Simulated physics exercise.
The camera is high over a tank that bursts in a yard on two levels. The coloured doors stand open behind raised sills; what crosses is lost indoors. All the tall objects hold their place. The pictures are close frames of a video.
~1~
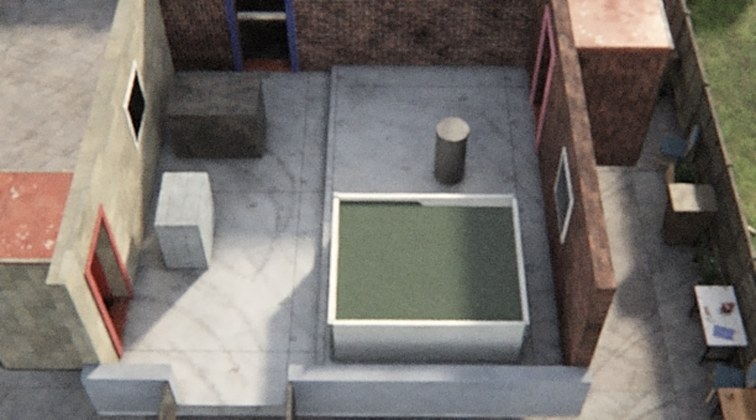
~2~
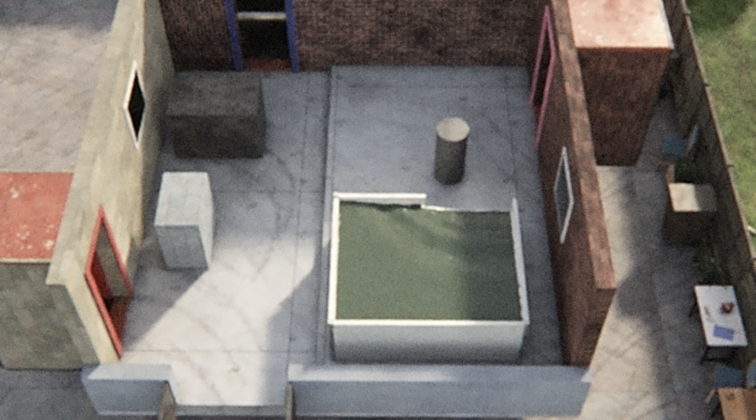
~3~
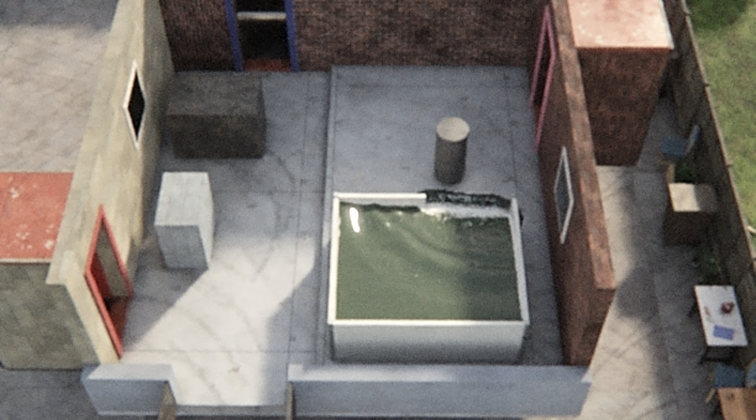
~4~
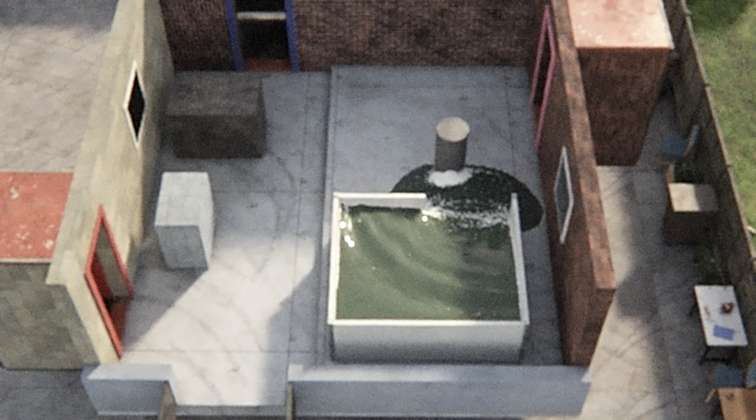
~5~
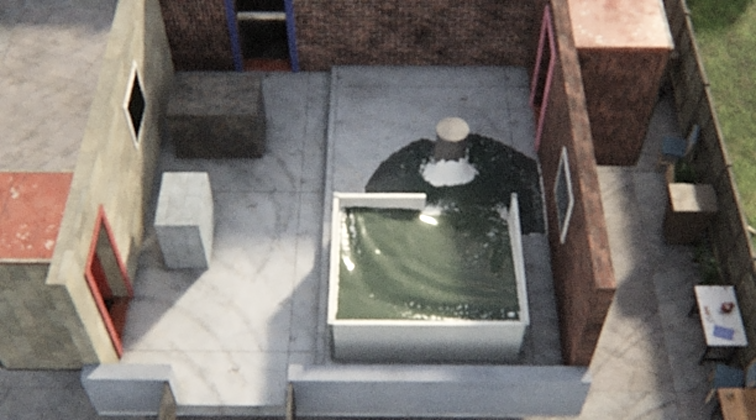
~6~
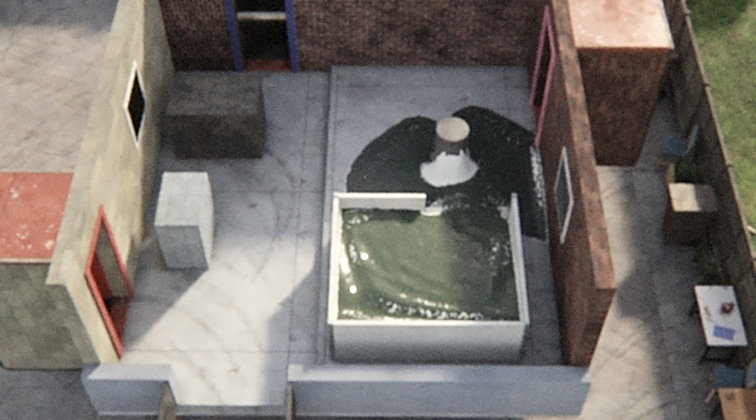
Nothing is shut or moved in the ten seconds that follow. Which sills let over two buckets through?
In the end: The blue door takes more than that; the pink door takes more than that; the red door stays under that.
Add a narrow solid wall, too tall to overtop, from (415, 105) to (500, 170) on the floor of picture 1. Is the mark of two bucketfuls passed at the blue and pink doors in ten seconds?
My reading: The blue one passes that mark, the pink one floods.
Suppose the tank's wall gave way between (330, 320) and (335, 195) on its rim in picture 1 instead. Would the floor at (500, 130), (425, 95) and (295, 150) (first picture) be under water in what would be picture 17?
As listed: Free of water, no water, wet.
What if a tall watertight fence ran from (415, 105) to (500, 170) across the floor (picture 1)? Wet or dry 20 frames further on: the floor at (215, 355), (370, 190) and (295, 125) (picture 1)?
In that order: Not flooded, under water, wet.
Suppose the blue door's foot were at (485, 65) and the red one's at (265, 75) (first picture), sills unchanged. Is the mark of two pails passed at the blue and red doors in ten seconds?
Then: Blue takes more, red floods.
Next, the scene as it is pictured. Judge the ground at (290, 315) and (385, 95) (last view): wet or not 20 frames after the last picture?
As listed: Not flooded, awash.
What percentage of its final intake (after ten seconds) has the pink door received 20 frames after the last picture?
Roughly 55 per cent.
A moment on, water covers 35 % of the floor; the blue door not reached, the pink door under two buckets in, the red door not reached.
Next, water covers 55 % of the floor; the blue door under two buckets in, the pink door over two buckets in, the red door not reached.
Then, water covers 70 % of the floor; the blue door over two buckets in, the pink door far over two buckets in, the red door not reached.
Later, water covers 95 % of the floor; the blue door far over two buckets in, the pink door far over two buckets in, the red door wet at the sill, nothing in.
In the end, water covers 95 % of the floor; the blue door far over two buckets in, the pink door far over two buckets in, the red door under two buckets in.
